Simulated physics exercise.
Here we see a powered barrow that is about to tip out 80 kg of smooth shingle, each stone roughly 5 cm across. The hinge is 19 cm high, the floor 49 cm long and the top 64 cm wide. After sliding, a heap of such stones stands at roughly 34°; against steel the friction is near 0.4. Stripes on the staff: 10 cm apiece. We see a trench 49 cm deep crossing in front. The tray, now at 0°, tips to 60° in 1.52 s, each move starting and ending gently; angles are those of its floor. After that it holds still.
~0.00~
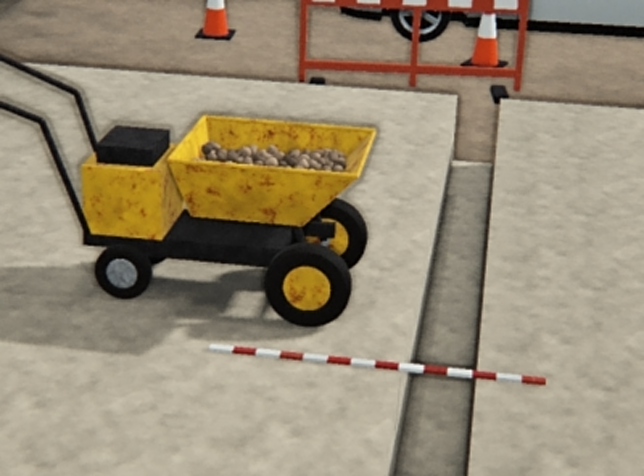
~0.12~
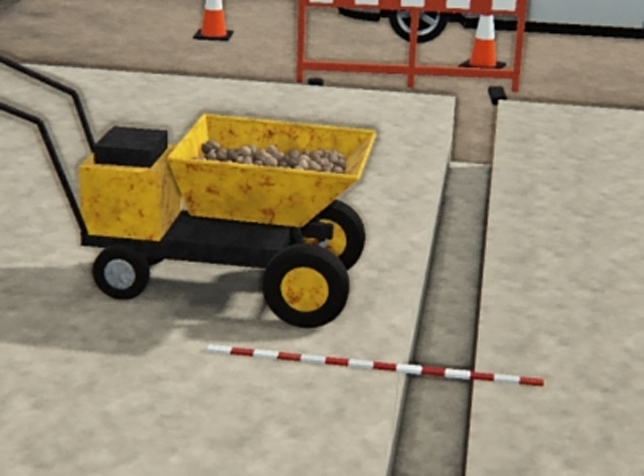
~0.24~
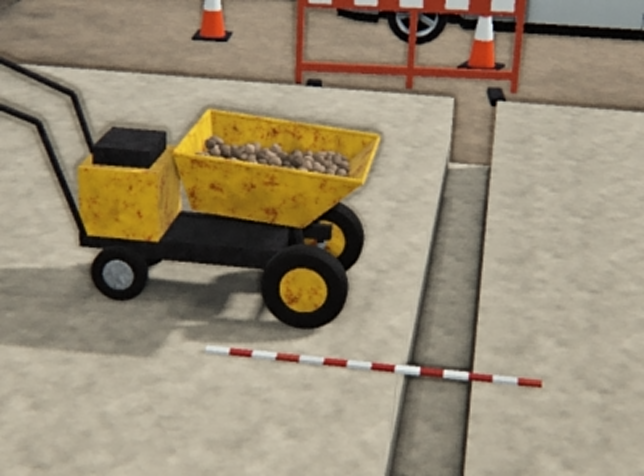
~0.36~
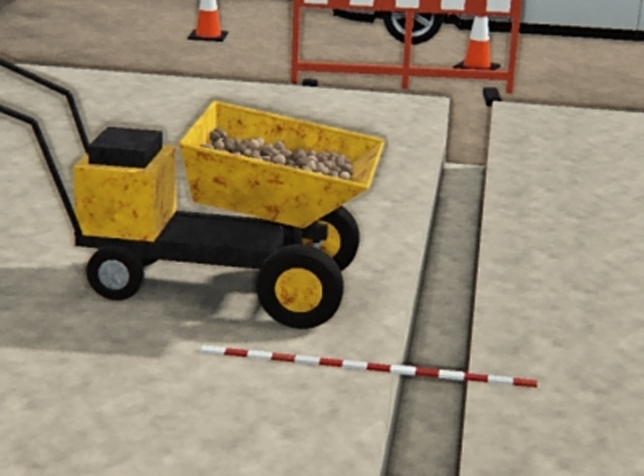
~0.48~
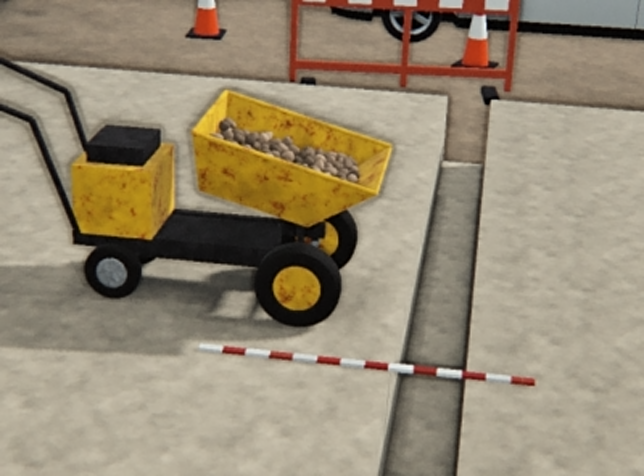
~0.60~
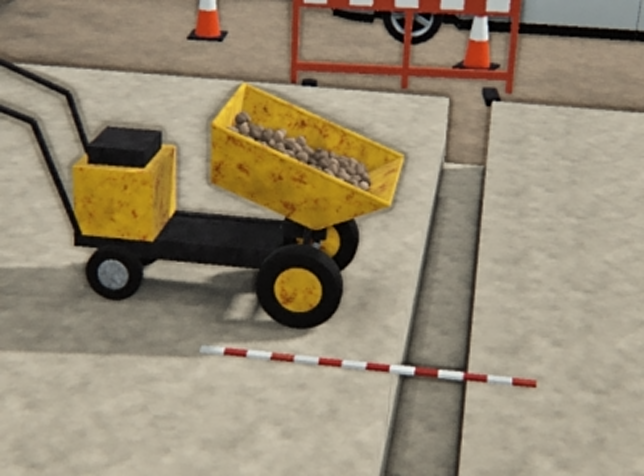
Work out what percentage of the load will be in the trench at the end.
It comes to roughly 66 percent of the load.
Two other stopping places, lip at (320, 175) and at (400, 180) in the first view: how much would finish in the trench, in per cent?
Roughly 100 per cent, then 20 per cent.
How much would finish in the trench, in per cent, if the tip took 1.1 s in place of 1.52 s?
I'd put it at some 60 in a hundred.
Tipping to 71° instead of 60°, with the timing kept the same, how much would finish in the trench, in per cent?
Roughly 55% would end there.
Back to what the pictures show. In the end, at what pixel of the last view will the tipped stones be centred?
The tipped stones centre close to (452, 391).
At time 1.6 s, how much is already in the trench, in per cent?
I'd put it near 20 per cent.
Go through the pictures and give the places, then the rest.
Lip at (357, 176), floor tilted 0°, highest stones at (310, 159), in the first picture.
Lip at (358, 178), floor tilted 1°, highest stones at (275, 157); the stones move at 0.1 m/s on average, in the second picture.
Lip at (363, 183), floor tilted 4°, highest stones at (240, 151); the stones move at 0.3 m/s on average, in the third picture.
The tray is at 9°, its lip at (367, 188); the top of the load is at (227, 144); the stones move at 0.4 m/s on average, in the fourth picture.
Lip at (376, 194), floor tilted 14°, highest stones at (232, 133); the stones move at 0.4 m/s on average, in the fifth picture.
Lip at (389, 205), floor tilted 21°, highest stones at (246, 126); the stones move at 0.5 m/s on average, in the sixth picture.
After 1.1 s the floor is at 51°; 100 % in the tray; the foremost stones are at (416, 231).
After 1.6 s the floor is at 60°; 64 % in the tray, 21 % in the trench, 15 % past the trench; the foremost stones are at (517, 315).
After 2.0 s the floor is at 60°; 32 % in the tray, 33 % in the trench, 34 % past the trench; the foremost stones are at (608, 343).
After 3.9 s the floor is at 60°; 0 % in the tray, 66 % in the trench, 34 % past the trench; the foremost stones are past the picture's edge.
